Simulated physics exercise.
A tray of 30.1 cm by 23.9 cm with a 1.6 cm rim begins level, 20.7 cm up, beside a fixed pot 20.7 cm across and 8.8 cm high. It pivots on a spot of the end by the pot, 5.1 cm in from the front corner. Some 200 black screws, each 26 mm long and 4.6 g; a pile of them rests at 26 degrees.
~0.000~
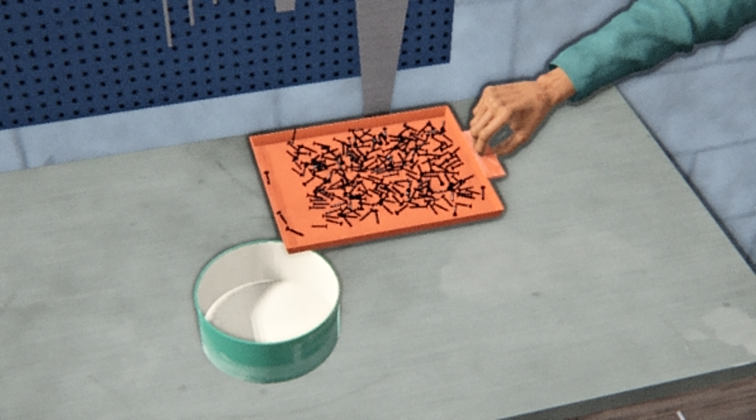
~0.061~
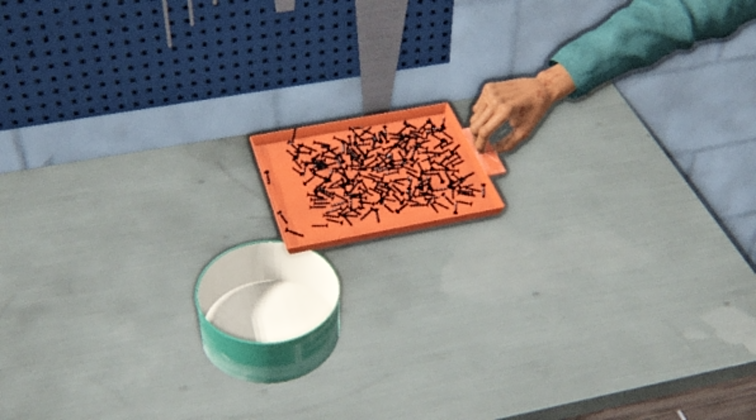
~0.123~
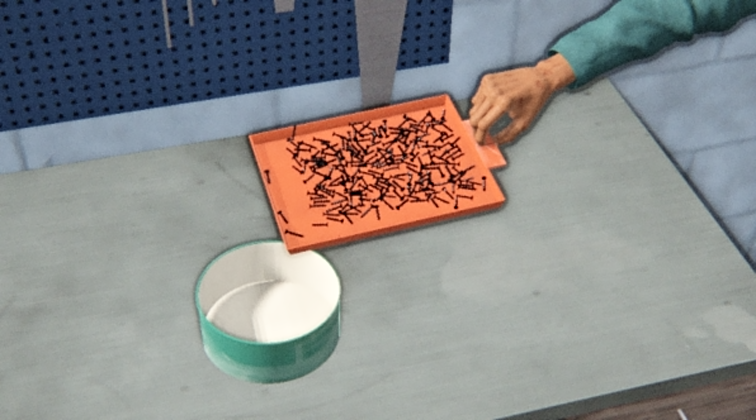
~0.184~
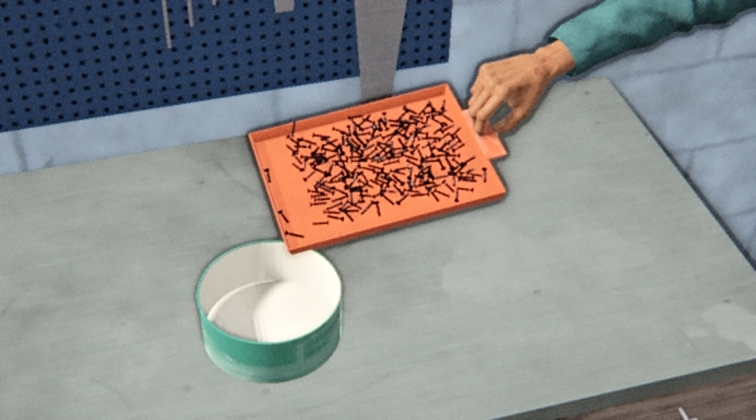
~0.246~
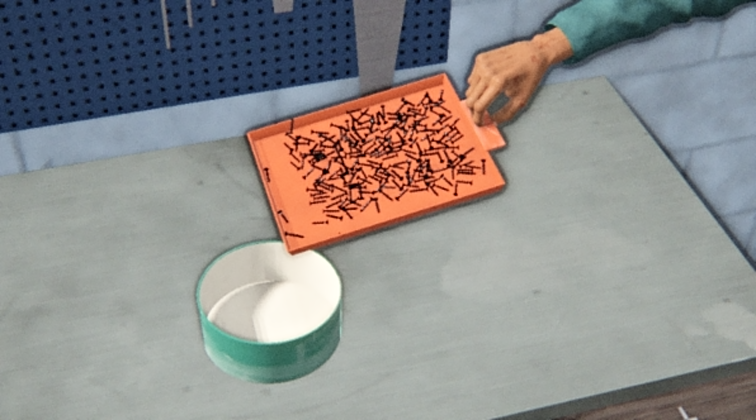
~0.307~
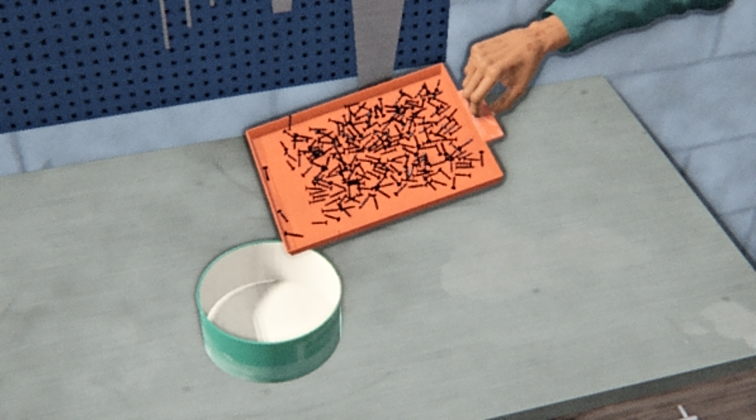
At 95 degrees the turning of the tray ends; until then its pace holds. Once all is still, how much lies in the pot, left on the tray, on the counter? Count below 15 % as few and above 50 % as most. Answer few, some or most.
Pot most, tray few, counter few.
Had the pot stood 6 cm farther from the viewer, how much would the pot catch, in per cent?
In that case some 60 per cent.
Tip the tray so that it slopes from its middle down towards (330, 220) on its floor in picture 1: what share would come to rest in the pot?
Some 90 per cent.
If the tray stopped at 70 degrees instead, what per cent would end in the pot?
It would be near 80 per cent.
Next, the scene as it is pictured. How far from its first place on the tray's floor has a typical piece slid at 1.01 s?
Roughly 16 cm.
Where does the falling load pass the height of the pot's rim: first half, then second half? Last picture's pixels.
First near (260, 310), later near (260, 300).
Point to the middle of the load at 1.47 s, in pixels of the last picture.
Around (265, 271).
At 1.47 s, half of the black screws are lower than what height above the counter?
Roughly 14 cm.
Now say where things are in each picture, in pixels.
In the first picture, tray tilt 0 degrees, front corners at (289, 245) and (499, 207); middle of the pieces at (384, 172); pot at (267, 290).
In the second picture, tray tilt 1 degrees, front corners at (289, 245) and (500, 205); middle of the pieces at (384, 170).
In the third picture, tray tilt 3 degrees, front corners at (290, 246) and (500, 198), lowest corner left front; middle of the pieces at (384, 165).
In the fourth picture, tray tilt 7 degrees, front corners at (290, 247) and (501, 190), lowest corner left front; middle of the pieces at (384, 160).
In the fifth picture, tray tilt 10 degrees, front corners at (290, 248) and (500, 182), lowest corner left front; middle of the pieces at (383, 154).
In the sixth picture, tray tilt 13 degrees, front corners at (290, 248) and (498, 174), lowest corner left front; middle of the pieces at (381, 149); pot at (269, 290). Its pace works out near 55 degrees a second.
After 1.01 s, tilt 52 degrees; the tray holds 95 %, the pot 0 %.
After 1.47 s, tilt 77 degrees; the tray holds 40 %, the pot 40 %.
Then, at 2.01 s, tilt 95 degrees; the tray holds 0 %, the pot 95 %.
At rest (3.0 s), pot 95 %, tray 0 %, counter 5 %.
